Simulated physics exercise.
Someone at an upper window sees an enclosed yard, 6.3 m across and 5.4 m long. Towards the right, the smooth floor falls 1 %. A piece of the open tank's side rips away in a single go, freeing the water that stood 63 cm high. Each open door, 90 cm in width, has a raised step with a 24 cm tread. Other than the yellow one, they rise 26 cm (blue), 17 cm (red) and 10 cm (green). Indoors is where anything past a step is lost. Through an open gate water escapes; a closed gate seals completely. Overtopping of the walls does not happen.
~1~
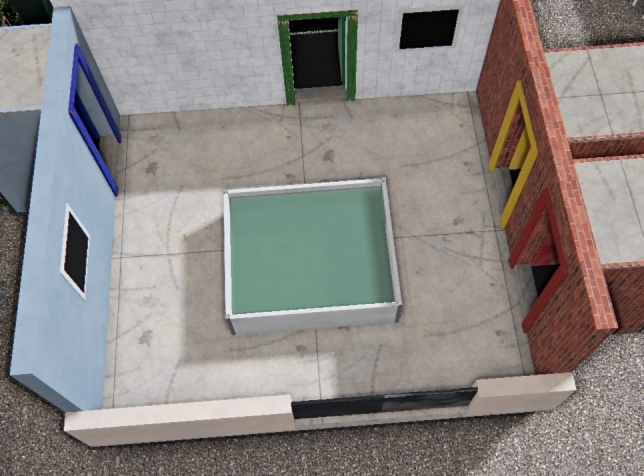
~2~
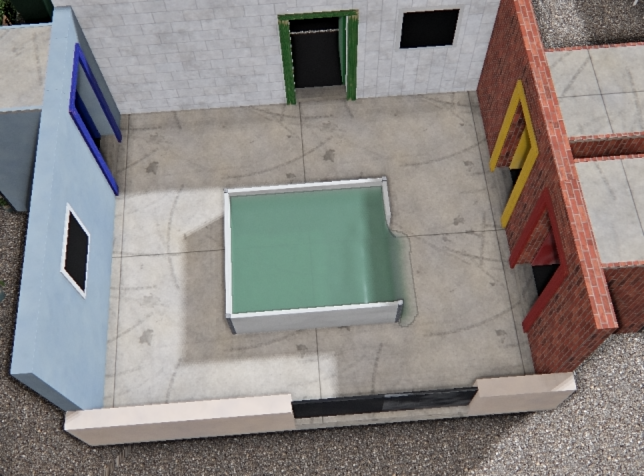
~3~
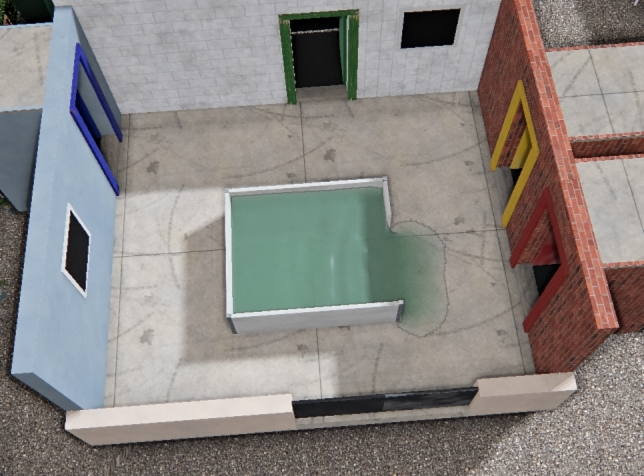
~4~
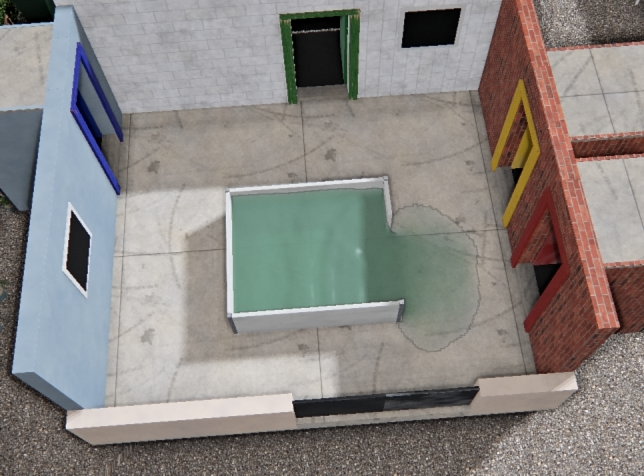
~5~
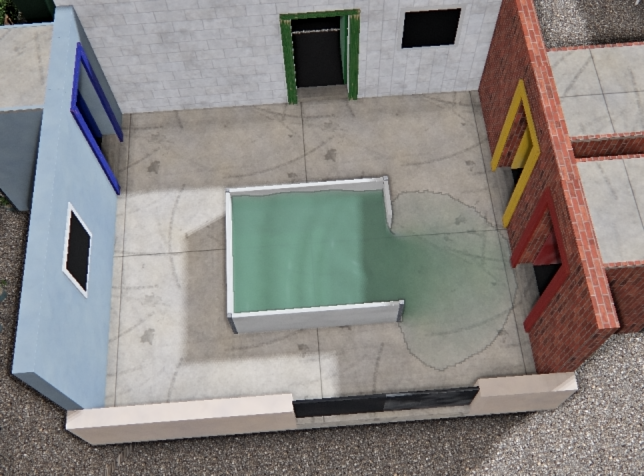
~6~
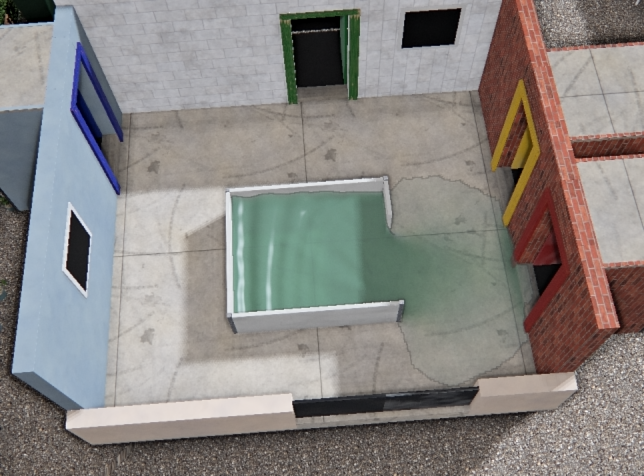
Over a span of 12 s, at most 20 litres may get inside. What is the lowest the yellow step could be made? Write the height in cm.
Around 17 cm high.
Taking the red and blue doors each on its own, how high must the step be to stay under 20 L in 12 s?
About 37 cm at red and about 8.5 cm at blue.
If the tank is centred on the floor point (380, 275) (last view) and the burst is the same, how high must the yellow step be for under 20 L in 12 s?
That setup calls for roughly 7.0 cm.
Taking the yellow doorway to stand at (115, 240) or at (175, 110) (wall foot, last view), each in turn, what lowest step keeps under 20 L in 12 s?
About 7.0 cm, then about 9.5 cm.
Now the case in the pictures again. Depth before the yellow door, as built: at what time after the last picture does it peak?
The level tops out near 1.4 seconds.
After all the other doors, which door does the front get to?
It's the blue one.
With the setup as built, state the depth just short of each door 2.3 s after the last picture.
Centimetres: Blue = 0, red = 32, yellow = 18, green = 2.
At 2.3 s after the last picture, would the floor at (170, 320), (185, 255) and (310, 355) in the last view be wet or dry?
First bone-dry, second bone-dry, third wet through.
Then, 0.7 s after the last picture water covers 20 % of the floor, deepest (40 cm) near (504, 265); 20 cm at the yellow door, 3 litres in over its 14 cm step.
Then, 2.3 s after the last picture water covers 40 % of the floor, deepest (35 cm) near (528, 390); 18 cm at the yellow door, 31 litres in over its 14 cm step.
Then, 11.3 s after the last picture water covers 95 % of the floor, deepest (12 cm) near (227, 214); 7 cm at the yellow door, 40 litres in over its 14 cm step.
At the yellow door as built, the water peaked near 21 cm, 1.3 s after the last picture.
Run again over the same 12 s with other heights there, 29 litres in over 15.5 cm, 8 litres over 20.5 cm. The limit of 20 litres is kept from about 17 cm up.
